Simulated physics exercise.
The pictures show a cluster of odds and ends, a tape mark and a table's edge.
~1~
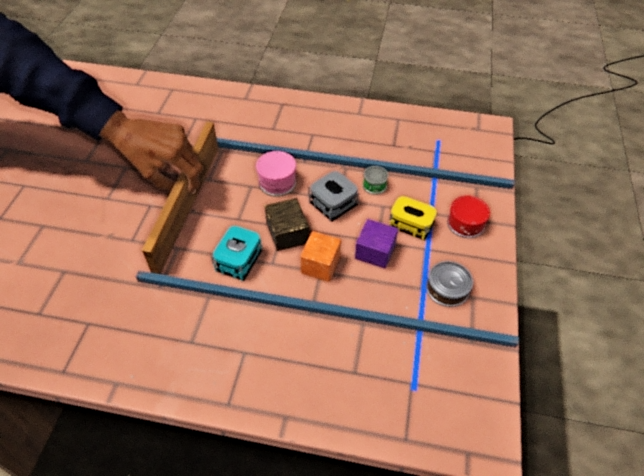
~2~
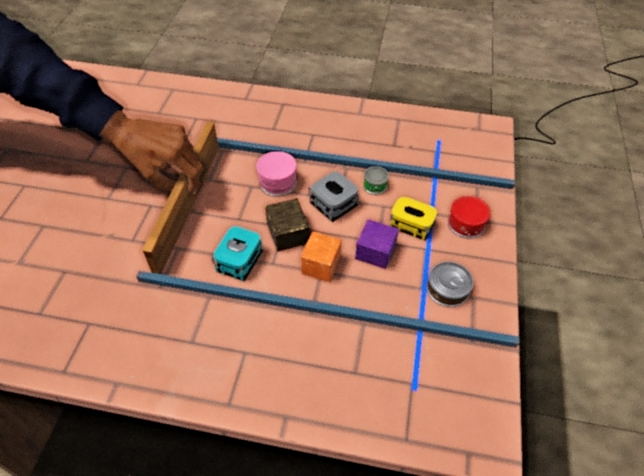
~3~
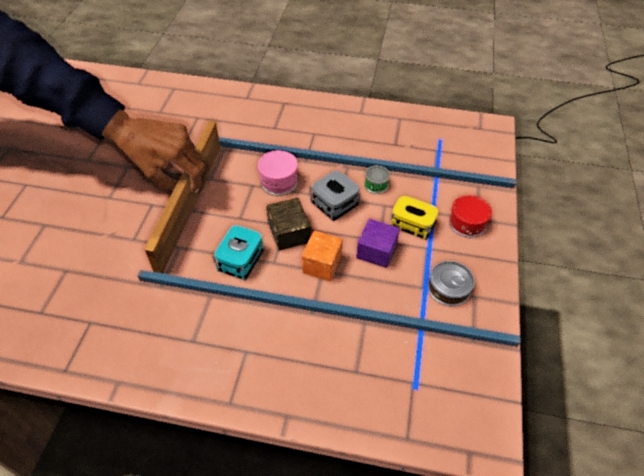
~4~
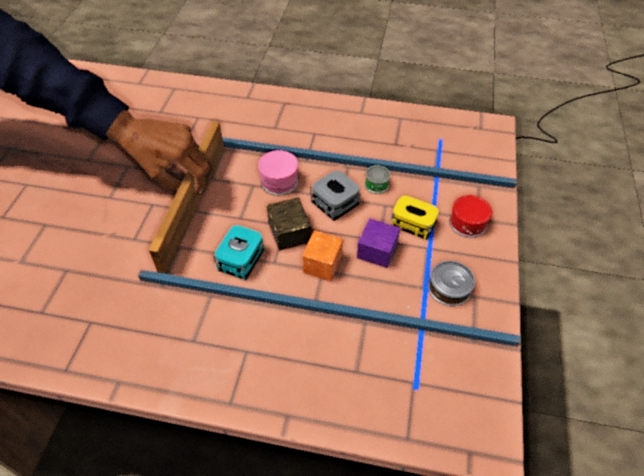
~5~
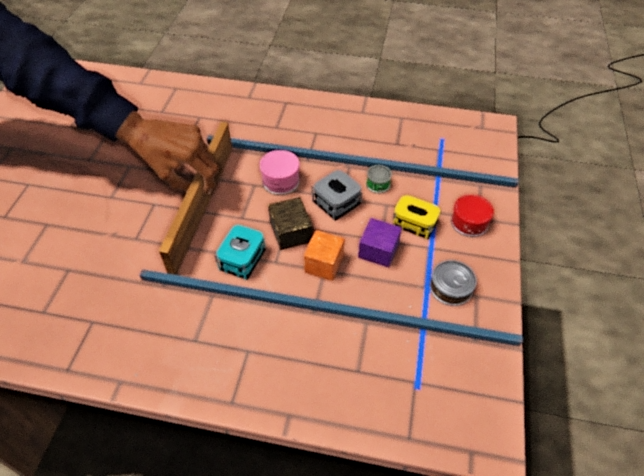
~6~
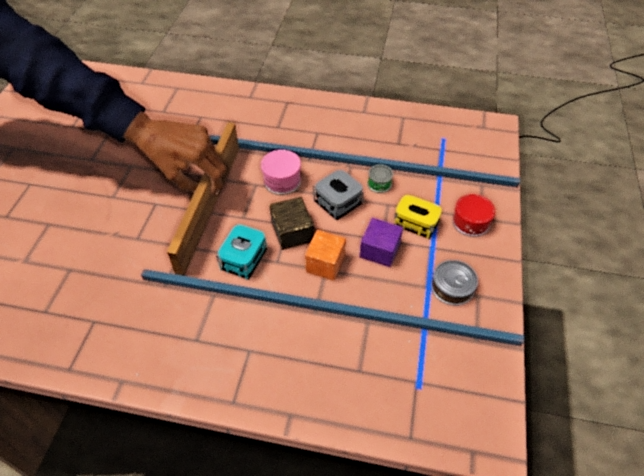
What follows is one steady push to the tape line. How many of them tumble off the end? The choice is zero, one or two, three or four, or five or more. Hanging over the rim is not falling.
The number that fall off is zero.
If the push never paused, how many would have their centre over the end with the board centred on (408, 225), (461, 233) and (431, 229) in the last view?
Place by place, 0, 3 and 0.
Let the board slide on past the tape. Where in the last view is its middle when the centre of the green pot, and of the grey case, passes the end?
For the green pot at (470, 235), for the grey case at (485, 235).
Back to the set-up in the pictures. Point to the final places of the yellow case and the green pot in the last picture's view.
The yellow case stops around (507, 246); the green pot around (488, 187).
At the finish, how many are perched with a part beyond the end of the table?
It comes to 3.
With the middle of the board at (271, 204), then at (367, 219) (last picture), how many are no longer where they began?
The counts are 3 and 8.
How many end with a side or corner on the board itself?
That makes 3.
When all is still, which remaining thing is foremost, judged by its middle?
The brown tin.
A little later, none off yet; red tin at rest near (473, 216); brown tin at rest near (454, 282); yellow case at rest near (417, 217).
Next, none off yet; red tin at rest near (475, 216); brown tin at rest near (454, 282); yellow case shifted about its own width near (444, 227).
When it is over, the number that fall off is zero.
